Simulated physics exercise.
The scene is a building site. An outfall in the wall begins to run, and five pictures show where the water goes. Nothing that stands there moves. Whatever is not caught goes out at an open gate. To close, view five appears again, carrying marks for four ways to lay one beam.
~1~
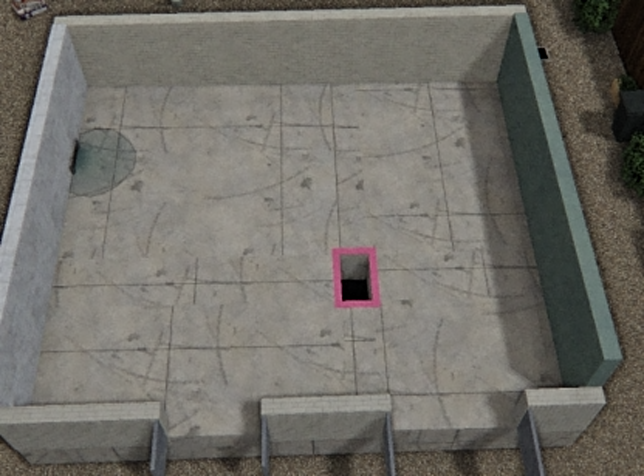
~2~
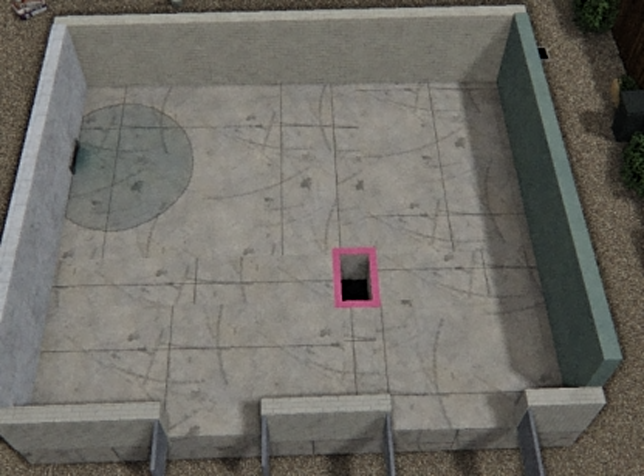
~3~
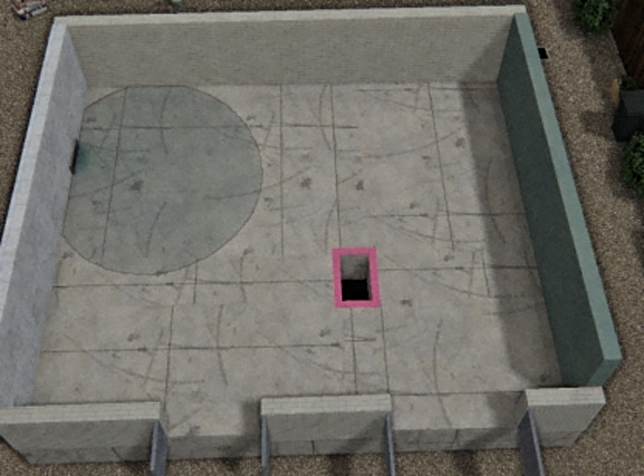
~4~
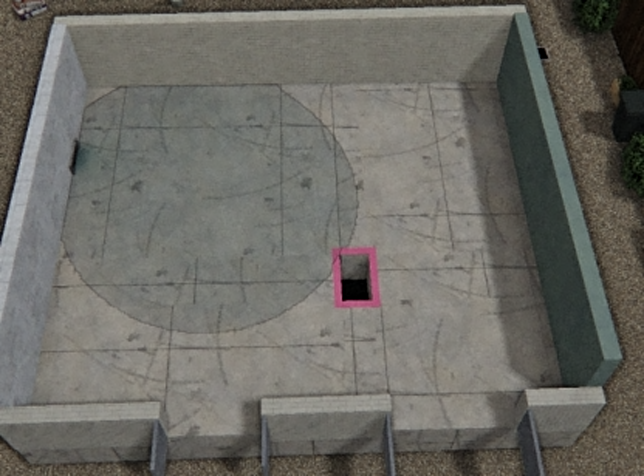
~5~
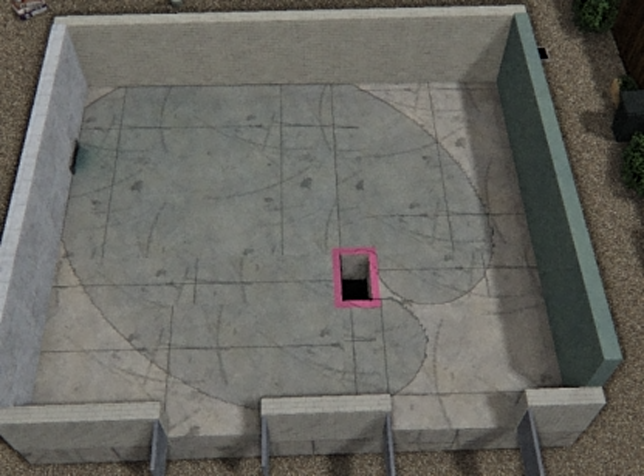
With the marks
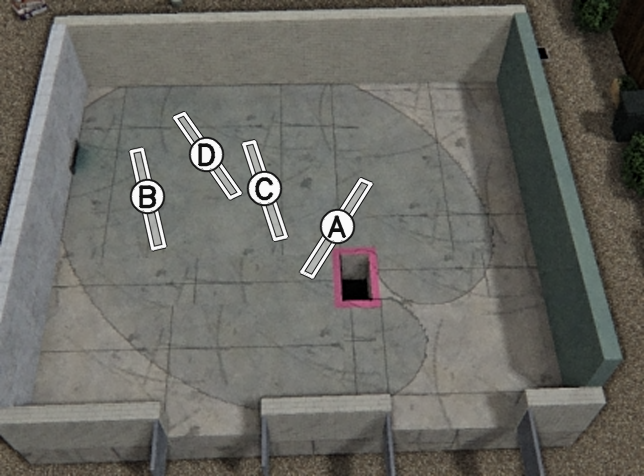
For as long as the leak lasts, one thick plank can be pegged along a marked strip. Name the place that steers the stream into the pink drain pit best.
Position D does it best.
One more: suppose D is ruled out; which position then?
It is C.
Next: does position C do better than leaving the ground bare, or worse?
It is worse.
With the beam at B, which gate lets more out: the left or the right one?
The right one.
On the marked copy, A from (307, 274) to (365, 181); B from (136, 150) to (158, 247); C from (249, 142) to (280, 238); D from (179, 115) to (235, 195).
Choosing A, about 3 % of the stream goes into the pink drain pit, about 91 % out by the gates.
Choosing B, about 6 % of the stream goes into the pink drain pit, about 90 % out by the gates.
Choosing C, about 13 % of the stream goes into the pink drain pit, about 82 % out by the gates.
Choosing D, about 23 % of the stream goes into the pink drain pit, about 73 % out by the gates.
